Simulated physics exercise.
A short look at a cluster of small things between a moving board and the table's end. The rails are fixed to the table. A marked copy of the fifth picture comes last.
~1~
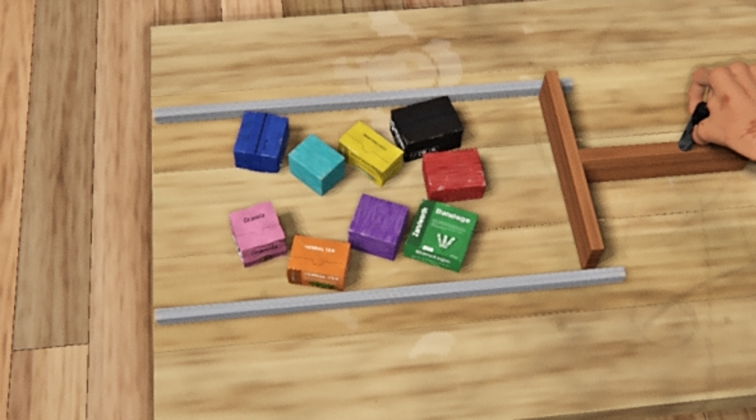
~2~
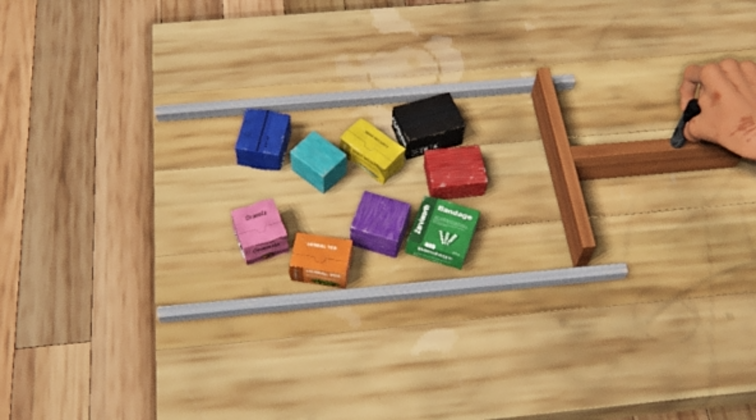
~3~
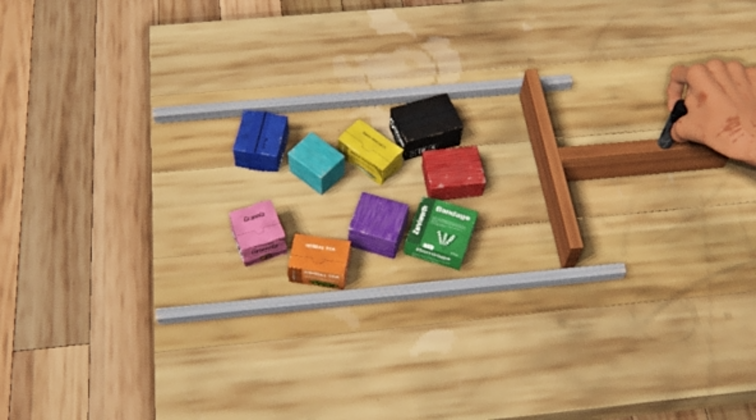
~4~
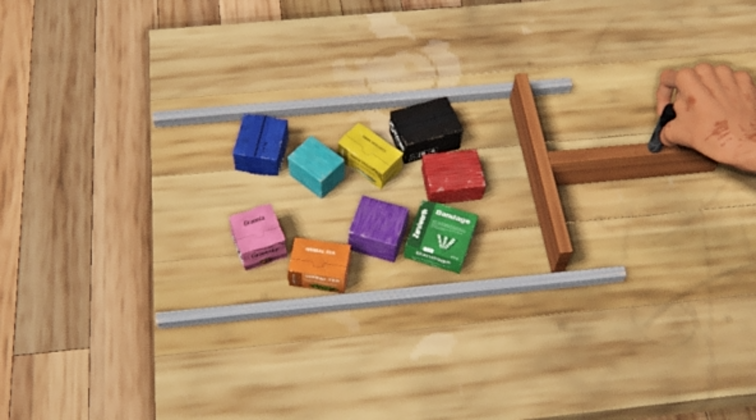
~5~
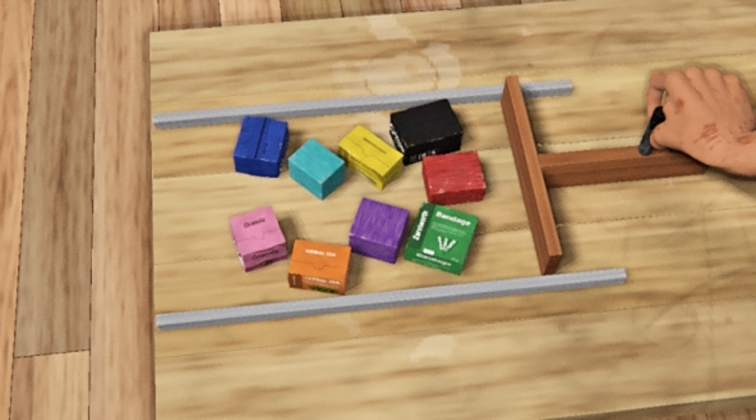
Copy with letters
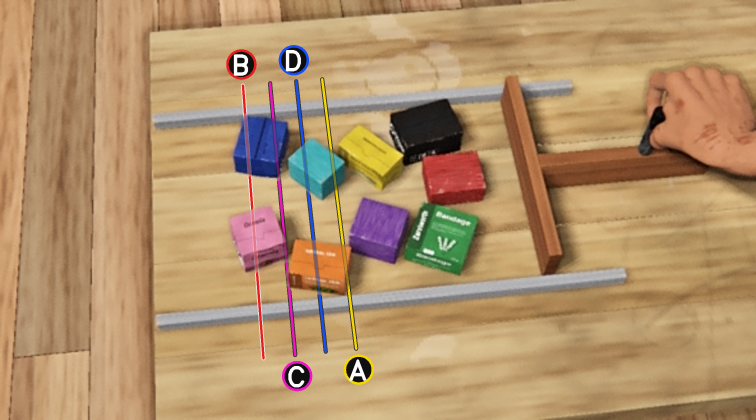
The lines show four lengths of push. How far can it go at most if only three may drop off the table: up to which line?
As far as mark B.
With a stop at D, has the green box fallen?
By then, no.
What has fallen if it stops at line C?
It is the pink packet.
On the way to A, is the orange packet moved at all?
By then, yes.
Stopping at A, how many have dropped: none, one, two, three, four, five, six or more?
The count is none.
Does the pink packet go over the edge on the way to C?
Yes.
On the marked copy, A at (338, 203); B at (252, 211); C at (282, 208); D at (310, 206).
Following B. Soon after the start, board (434, 169); turquoise block (309, 173); black box (385, 131).
Later, board (335, 178); pink packet (197, 241); blue box (204, 144).
In the end, board (256, 185); pink packet over the edge; turquoise block over the edge; three fallen.
As for the rest, A is within the limit but short; C is within the limit but short; D is within the limit but short.
